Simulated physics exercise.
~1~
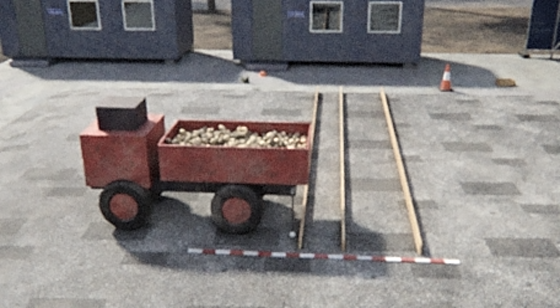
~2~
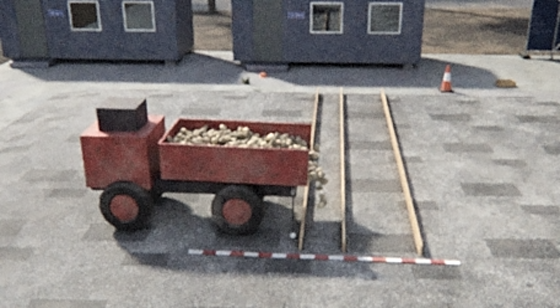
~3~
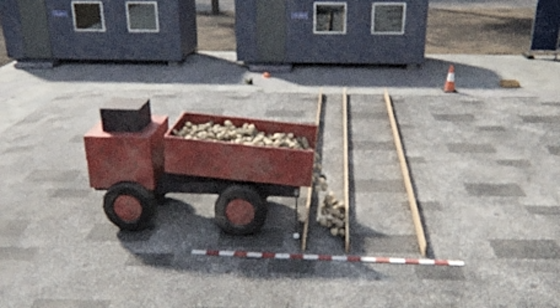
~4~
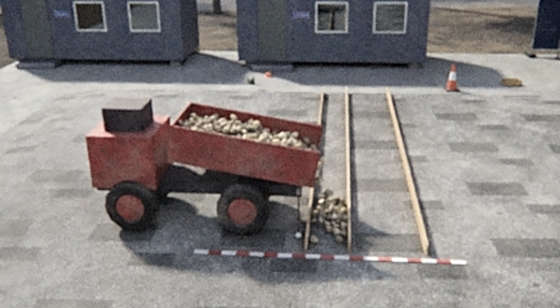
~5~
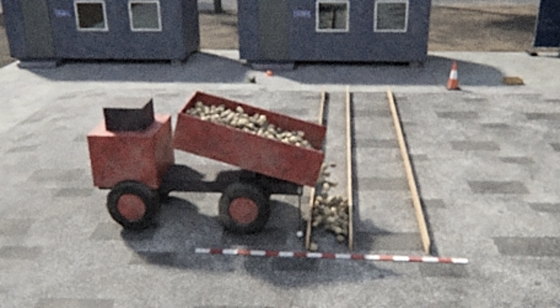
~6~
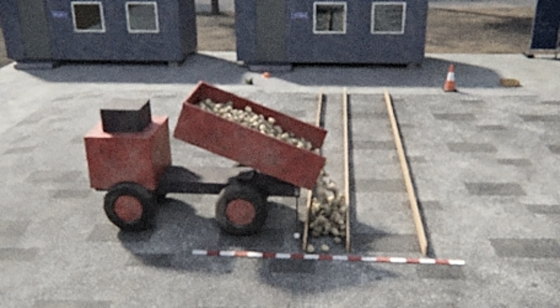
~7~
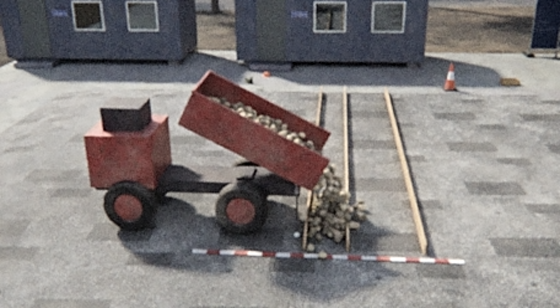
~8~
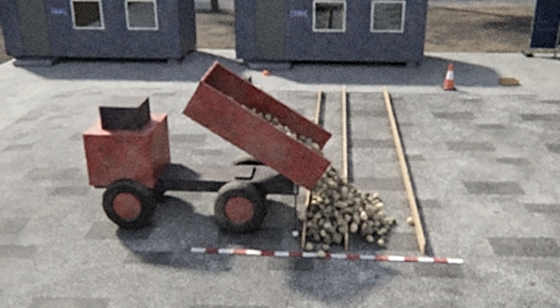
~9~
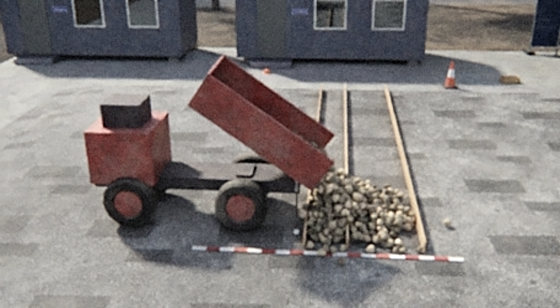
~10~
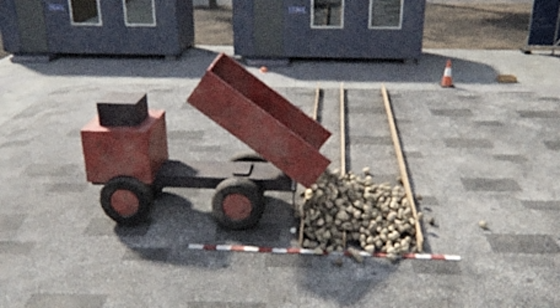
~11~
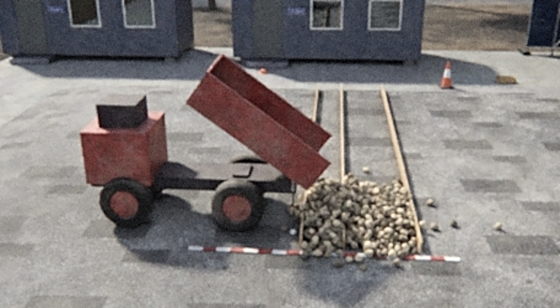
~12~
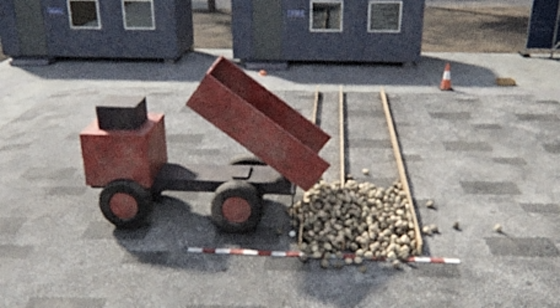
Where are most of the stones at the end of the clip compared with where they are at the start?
At the start the stones lie in the red bed of the truck, and at the end most of them rest in a heap on the ground between the wooden boards, lower and further to the right.
